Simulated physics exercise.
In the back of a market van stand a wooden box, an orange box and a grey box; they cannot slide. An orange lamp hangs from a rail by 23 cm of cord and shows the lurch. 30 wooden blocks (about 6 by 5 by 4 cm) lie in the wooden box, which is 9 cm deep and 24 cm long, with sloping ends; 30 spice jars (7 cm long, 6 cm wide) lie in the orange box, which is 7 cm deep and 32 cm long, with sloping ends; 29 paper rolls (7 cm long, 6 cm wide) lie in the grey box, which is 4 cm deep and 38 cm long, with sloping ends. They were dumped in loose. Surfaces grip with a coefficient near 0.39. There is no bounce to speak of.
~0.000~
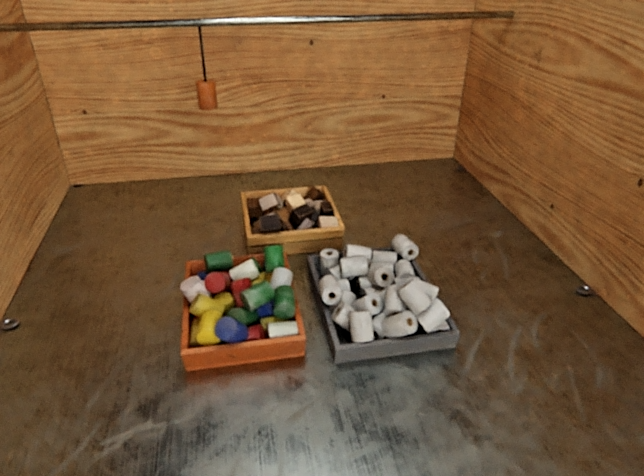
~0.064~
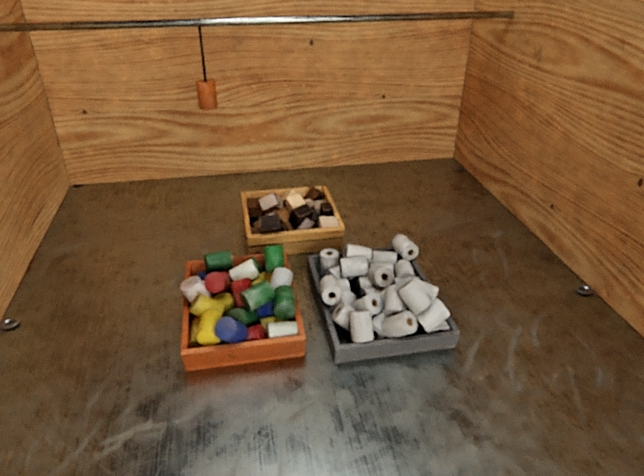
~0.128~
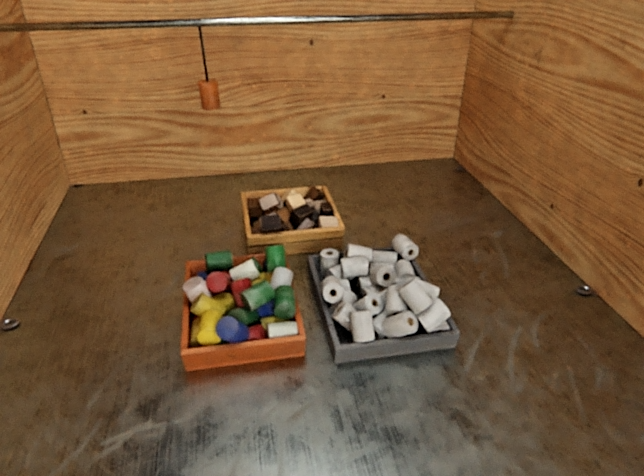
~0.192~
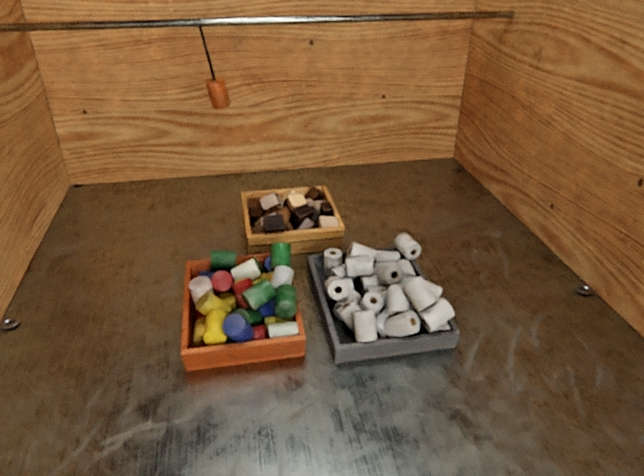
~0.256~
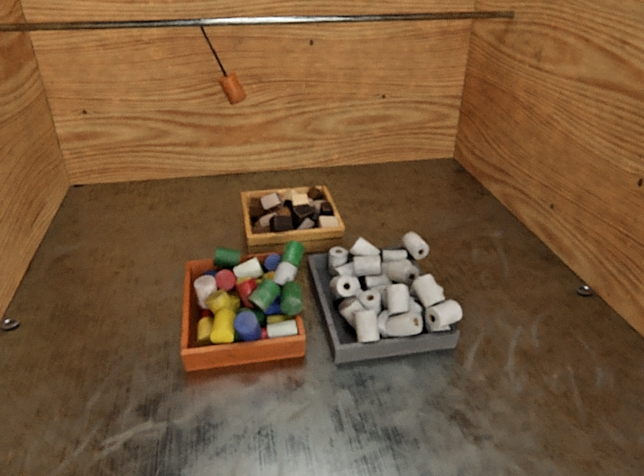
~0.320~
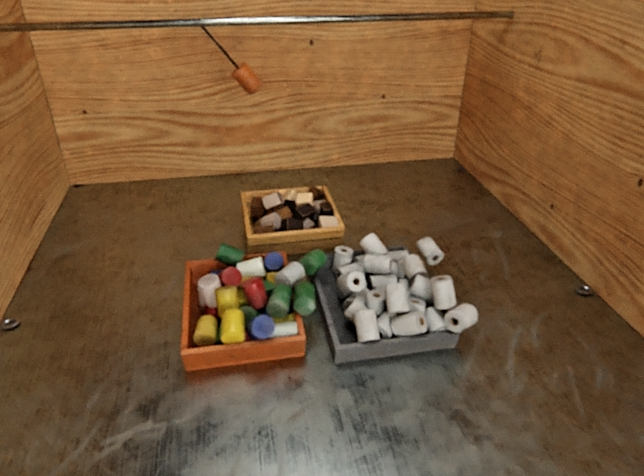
An orange lamp swings rightward on its cord, then the loose pieces in three boxes shift right.
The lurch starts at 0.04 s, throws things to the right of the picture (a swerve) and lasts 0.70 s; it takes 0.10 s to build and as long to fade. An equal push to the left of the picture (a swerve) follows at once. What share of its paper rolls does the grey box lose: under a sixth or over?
It sheds more than a sixth of them.
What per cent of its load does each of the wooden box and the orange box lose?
Wooden box 0, orange box 35 per cent.
After 0.60 s, wooden box 30 in, 0 out, orange box 25 in, 5 out and grey box 23 in, 6 out.
After 0.94 s, wooden box 30 in, 0 out, orange box 22 in, 8 out and grey box 21 in, 8 out.
After 1.42 s, wooden box 30 in, 0 out, orange box 19 in, 11 out and grey box 19 in, 10 out.
Outcome (at 2.04 s), wooden box 30 in, 0 out, orange box 20 in, 10 out and grey box 19 in, 10 out. Asked share, 10 of 29, 34 per cent.
